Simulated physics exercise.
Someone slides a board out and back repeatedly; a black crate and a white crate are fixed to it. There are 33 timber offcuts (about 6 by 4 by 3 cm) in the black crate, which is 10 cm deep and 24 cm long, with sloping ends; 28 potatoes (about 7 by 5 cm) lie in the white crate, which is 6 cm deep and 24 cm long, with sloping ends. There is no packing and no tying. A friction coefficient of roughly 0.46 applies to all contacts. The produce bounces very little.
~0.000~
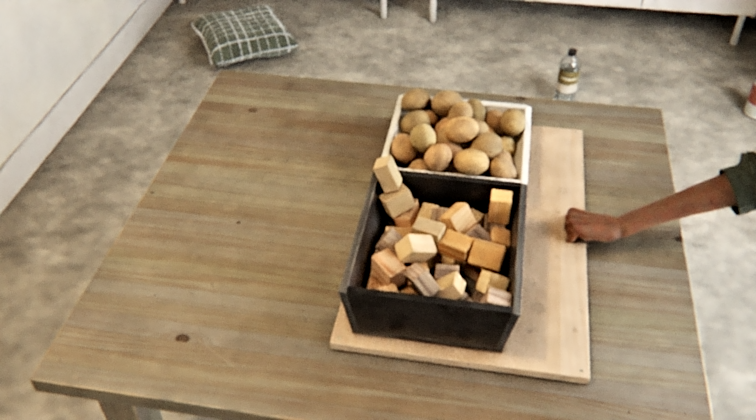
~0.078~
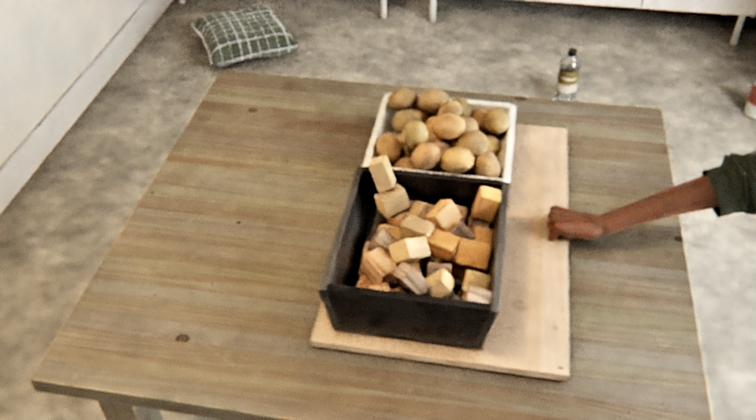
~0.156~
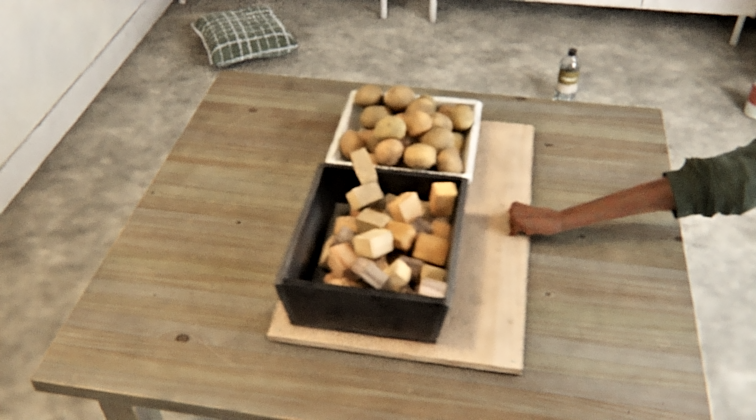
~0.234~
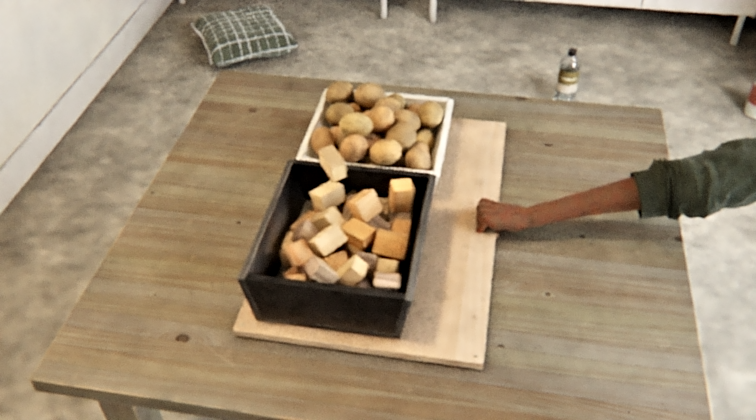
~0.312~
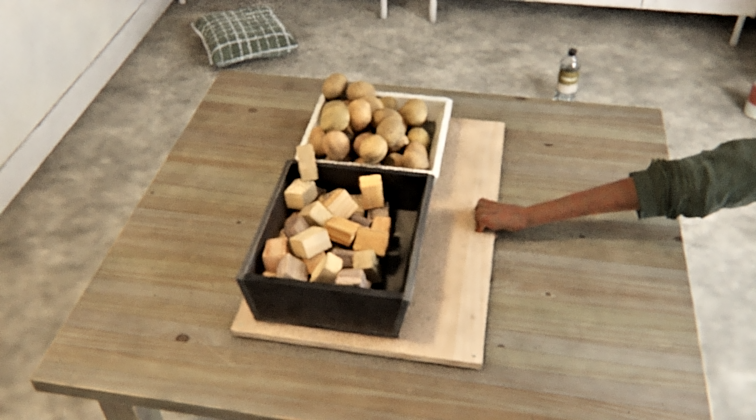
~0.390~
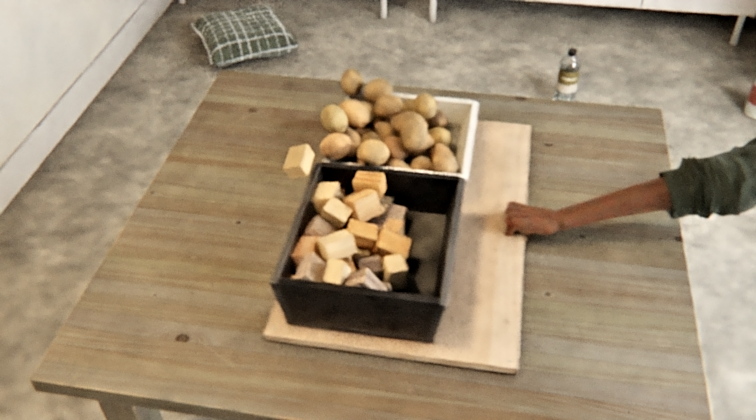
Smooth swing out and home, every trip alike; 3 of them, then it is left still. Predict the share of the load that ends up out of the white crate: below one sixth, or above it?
Above one sixth.
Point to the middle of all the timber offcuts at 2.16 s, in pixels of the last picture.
(449, 263).
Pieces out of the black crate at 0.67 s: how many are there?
Black crate - close to 1.
After 0.67 s, black crate 32 in, 1 out and white crate 24 in, 4 out.
After 1.03 s, black crate 32 in, 1 out and white crate 21 in, 7 out.
After 1.52 s, black crate 32 in, 1 out and white crate 20 in, 8 out.
Outcome (at 2.16 s), black crate 32 in, 1 out and white crate 20 in, 8 out. Asked share, 8 of 28, 29 per cent.
